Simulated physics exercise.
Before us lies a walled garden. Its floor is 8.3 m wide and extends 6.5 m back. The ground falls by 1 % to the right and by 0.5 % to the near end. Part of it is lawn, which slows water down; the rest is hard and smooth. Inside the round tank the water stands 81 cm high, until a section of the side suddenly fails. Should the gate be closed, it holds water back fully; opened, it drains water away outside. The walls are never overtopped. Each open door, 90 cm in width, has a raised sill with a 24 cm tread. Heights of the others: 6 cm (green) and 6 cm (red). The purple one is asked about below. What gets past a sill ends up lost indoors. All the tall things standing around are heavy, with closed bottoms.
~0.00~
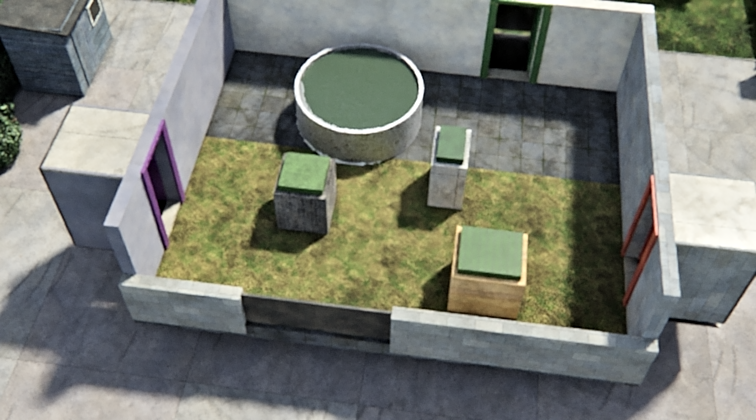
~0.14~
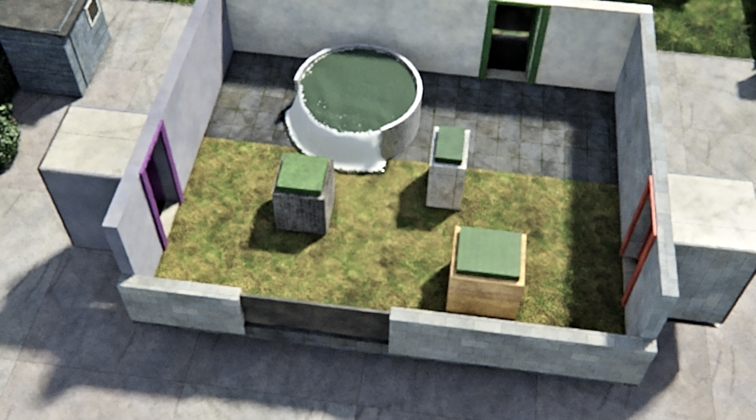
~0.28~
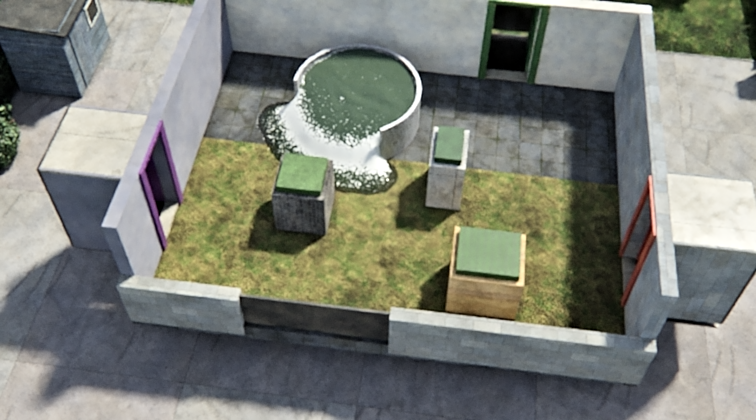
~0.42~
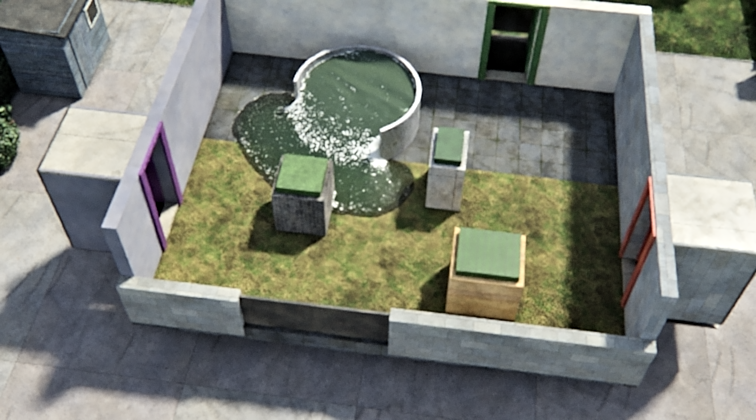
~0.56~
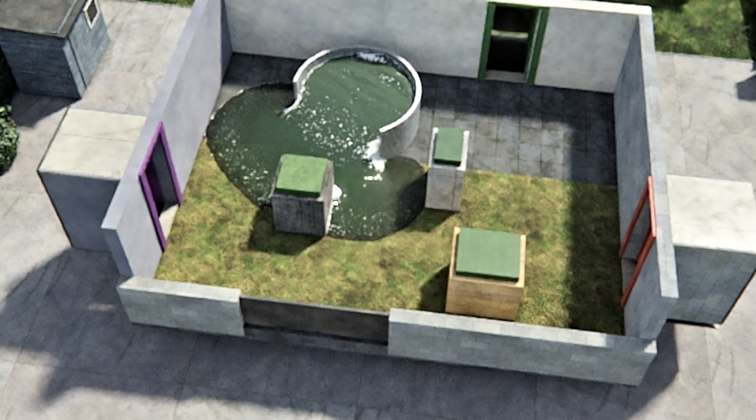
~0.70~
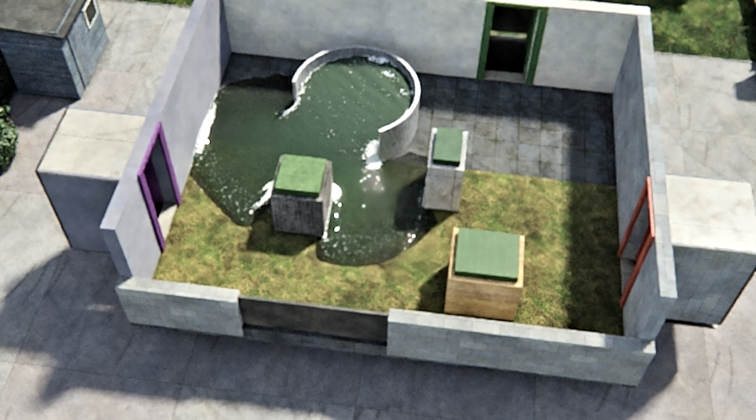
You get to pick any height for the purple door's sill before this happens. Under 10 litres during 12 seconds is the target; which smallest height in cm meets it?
It is met at about 23 cm and above.
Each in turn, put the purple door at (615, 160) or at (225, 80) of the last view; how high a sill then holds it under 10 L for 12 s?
You'd want about 7.5 cm there first, then about 8.5 cm.
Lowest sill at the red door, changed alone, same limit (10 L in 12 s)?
Door red, min height approx. 9.0 cm.
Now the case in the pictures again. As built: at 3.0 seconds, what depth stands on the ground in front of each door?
Purple door 16 cm, green door 0 cm, red door 0 cm.
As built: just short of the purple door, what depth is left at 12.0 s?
Depth: Near 5.0 cm.
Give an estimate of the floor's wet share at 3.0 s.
Around 55 per cent of the floor.
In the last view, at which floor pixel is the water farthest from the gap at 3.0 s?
Roughly at (518, 351) in the last view.
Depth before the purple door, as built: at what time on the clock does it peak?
I'd guess close to 1.8 seconds.
After 1.4 s water covers 35 % of the floor, deepest (50 cm) near (307, 191); 19 cm at the purple door, 0 litres in over its 9 cm sill.
After 3.0 s water covers 55 % of the floor, deepest (35 cm) near (148, 294); 16 cm at the purple door, 77 litres in over its 9 cm sill.
After 12.0 s water covers 100 % of the floor, deepest (12 cm) near (614, 363); 5 cm at the purple door, 104 litres in over its 9 cm sill.
At the purple door as built, the water arrived by 1.2 s and peaked near 24 cm at 1.8 s.
With a sill of 19 cm, 23 litres would have come in within the 12 s; with 25.5 cm, 5 litres. So under 10 litres takes about 23 cm.
